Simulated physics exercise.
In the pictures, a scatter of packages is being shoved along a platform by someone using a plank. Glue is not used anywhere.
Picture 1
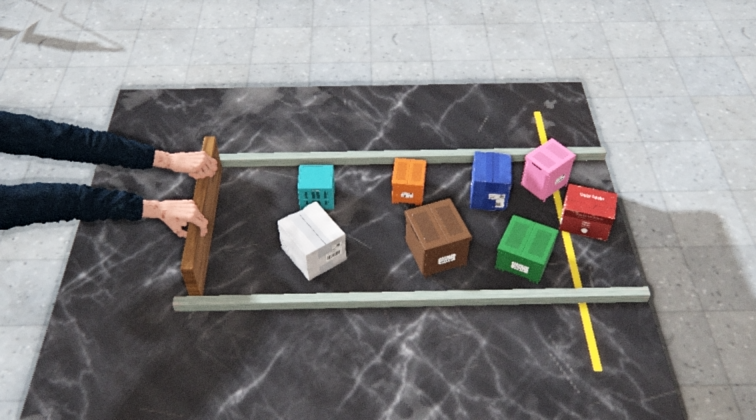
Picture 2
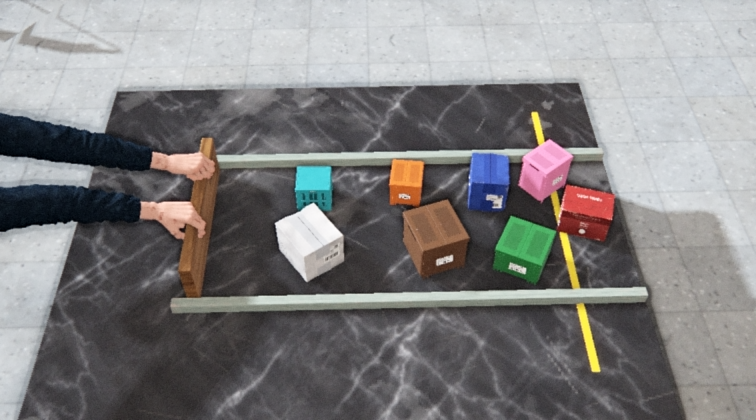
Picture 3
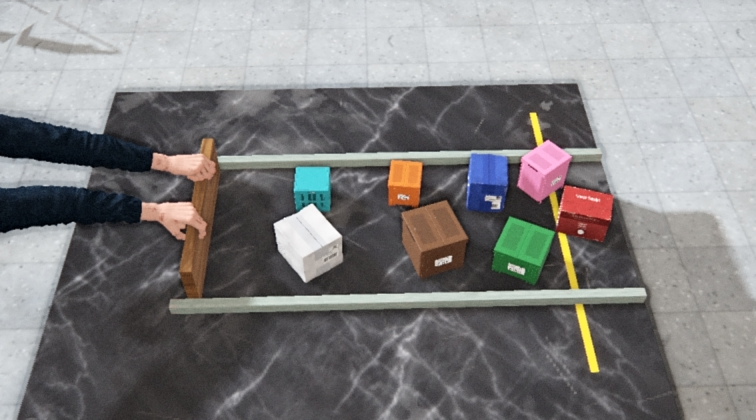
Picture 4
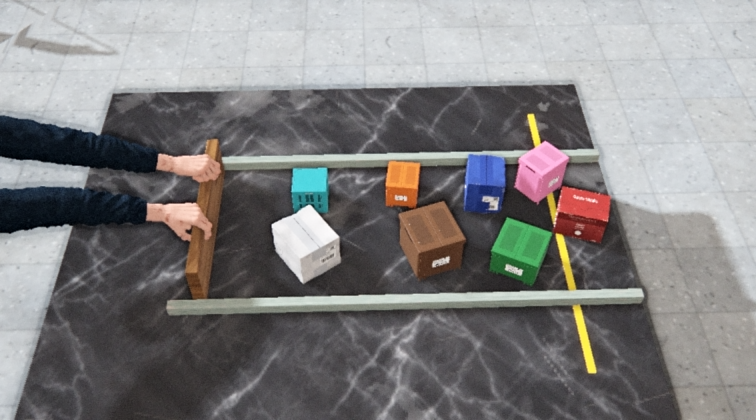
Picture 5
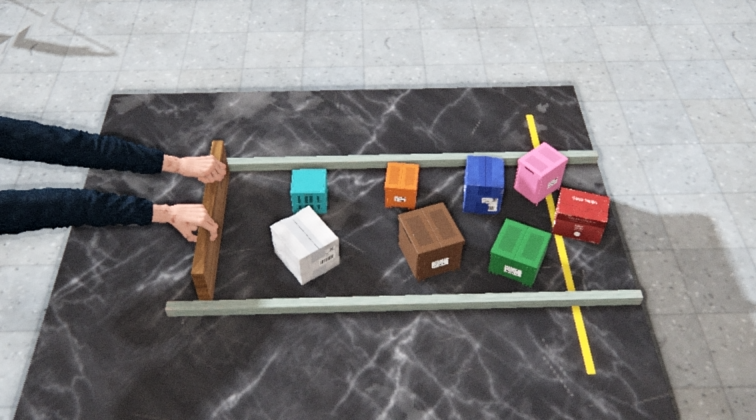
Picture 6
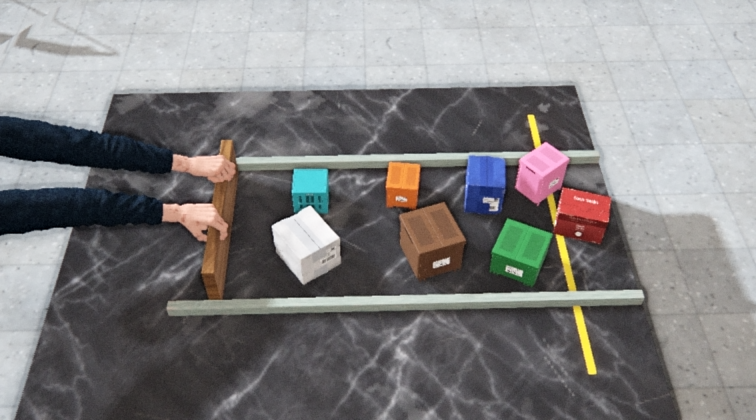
On a dark marbled platform, two hands holding a wooden plank upright, then easting it slightly right behind eight still, colourful boxes.
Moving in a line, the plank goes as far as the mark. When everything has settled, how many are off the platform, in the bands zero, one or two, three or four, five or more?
Off the platform: Five or more.
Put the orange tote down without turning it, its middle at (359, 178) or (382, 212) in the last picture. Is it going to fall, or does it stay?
Well, it remains the first time and remains the second time.
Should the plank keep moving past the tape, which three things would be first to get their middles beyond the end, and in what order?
Listed earliest first: Pink tote, red box, green tote.
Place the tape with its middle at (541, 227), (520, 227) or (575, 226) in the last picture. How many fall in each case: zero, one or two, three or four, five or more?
Result per tape, in order - either three or four / three to four / more than four.
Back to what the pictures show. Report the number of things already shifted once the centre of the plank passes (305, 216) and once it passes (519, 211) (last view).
By the first moment it's 2, by the second it's 8.
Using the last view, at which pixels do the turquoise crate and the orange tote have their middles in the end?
Answer: First (569, 185), after that (600, 181).
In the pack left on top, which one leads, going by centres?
Answer: The orange tote.
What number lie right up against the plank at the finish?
It adds up to 2.
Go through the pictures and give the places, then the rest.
The first picture shows red box (588, 212); pink tote (547, 171); green tote (526, 249); plank (203, 214); tape (563, 223).
The second picture shows pink tote (545, 172); white box (310, 242).
The third picture shows green tote (523, 251); turquoise crate (313, 190).
The fourth picture shows red box (581, 215); orange tote (403, 185).
The fifth picture shows pink tote (540, 174); plank (212, 218).
The sixth picture shows red box (582, 216); pink tote (541, 174); green tote (520, 253); plank (222, 218); tape (558, 226).
Early on, none off yet; red box at rest near (582, 216); pink tote at rest near (541, 174); green tote at rest near (520, 253).
A while later, none off yet; red box at rest near (582, 216); pink tote at rest near (541, 174); green tote travelled a little near (540, 249).
Further along, none off yet; red box travelled about its own width near (620, 214); pink tote travelled well along near (617, 174); green tote travelled well along near (623, 253).
Finally, the number that fall off is five or more; lost, brown tote, blue parcel, green tote, pink tote and red box.
